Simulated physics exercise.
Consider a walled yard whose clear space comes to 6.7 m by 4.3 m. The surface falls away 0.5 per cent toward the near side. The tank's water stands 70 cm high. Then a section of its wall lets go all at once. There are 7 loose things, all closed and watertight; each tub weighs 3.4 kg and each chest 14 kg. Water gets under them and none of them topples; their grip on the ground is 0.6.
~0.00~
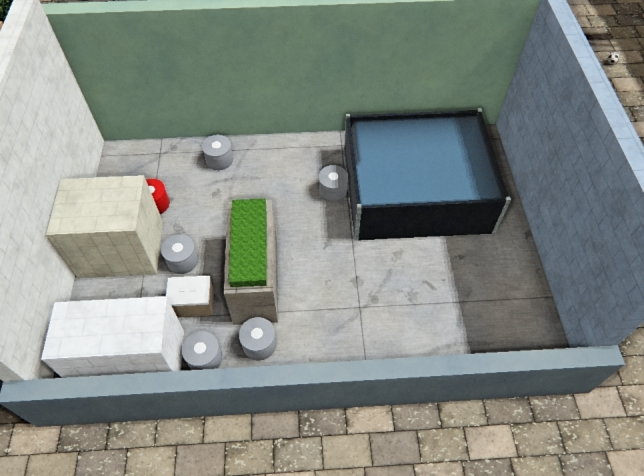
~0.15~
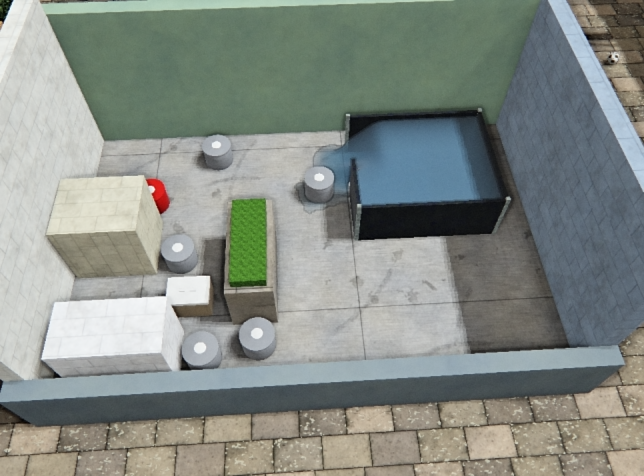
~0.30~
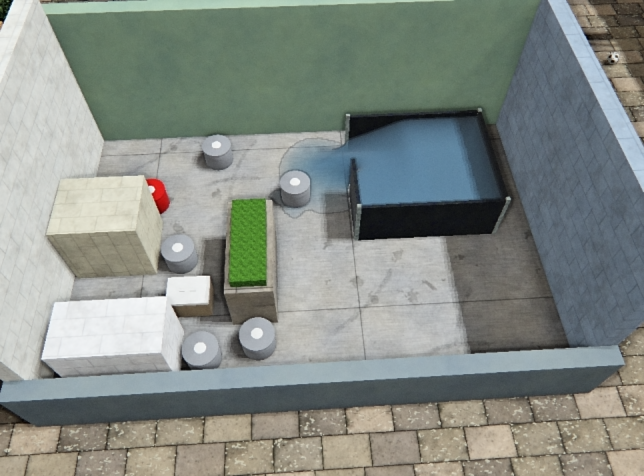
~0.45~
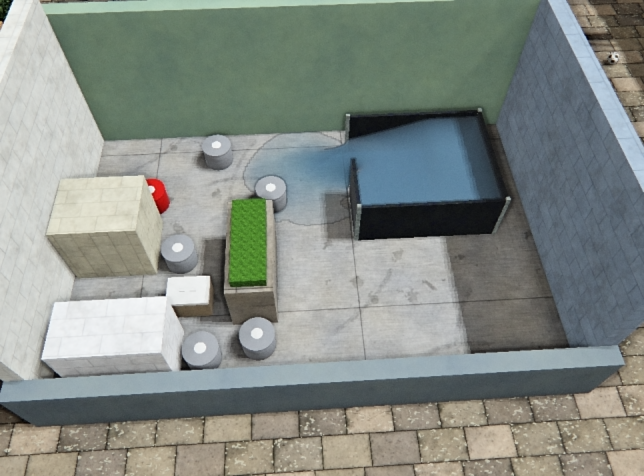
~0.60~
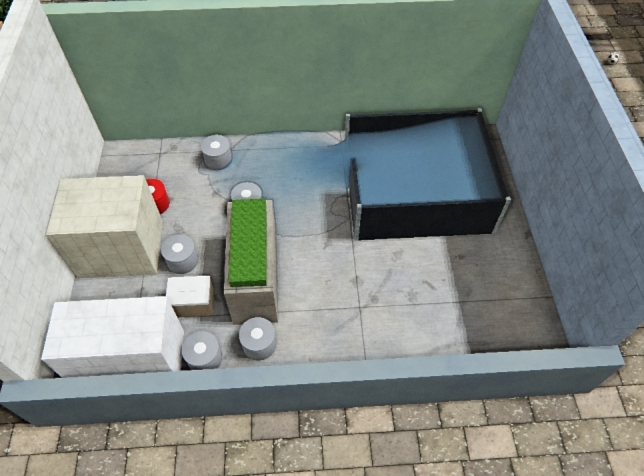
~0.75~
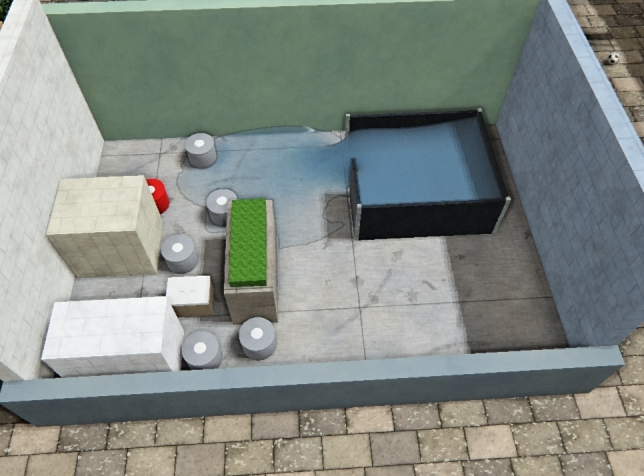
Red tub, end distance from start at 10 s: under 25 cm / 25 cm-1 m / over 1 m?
It gets well displaced.
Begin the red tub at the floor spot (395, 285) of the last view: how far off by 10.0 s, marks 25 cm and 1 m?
Put there, it wanders off a long way.
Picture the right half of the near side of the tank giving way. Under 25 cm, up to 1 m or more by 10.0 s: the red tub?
Well, the red tub scoots a modest distance.
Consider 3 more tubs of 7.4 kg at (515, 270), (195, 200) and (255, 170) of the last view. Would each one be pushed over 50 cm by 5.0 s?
In turn: Under, over, more.
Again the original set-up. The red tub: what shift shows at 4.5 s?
Displacement by then near 80 cm.
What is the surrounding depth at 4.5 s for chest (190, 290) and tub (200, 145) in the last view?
About 7 and 25 cm.
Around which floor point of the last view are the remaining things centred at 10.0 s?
Near (297, 317).
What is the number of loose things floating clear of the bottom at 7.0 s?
At that point I count 6.
After 2.0 s the red tub is near (92, 188), 0.8 m from its start, afloat; 3 afloat.
After 4.5 s the red tub is near (186, 155), 0.7 m from its start, afloat; 5 afloat.
After 7.0 s the red tub is near (185, 182), 0.6 m from its start, afloat; 6 afloat.
After 10.0 s the red tub is near (203, 282), 1.9 m from its start, afloat; 7 afloat.
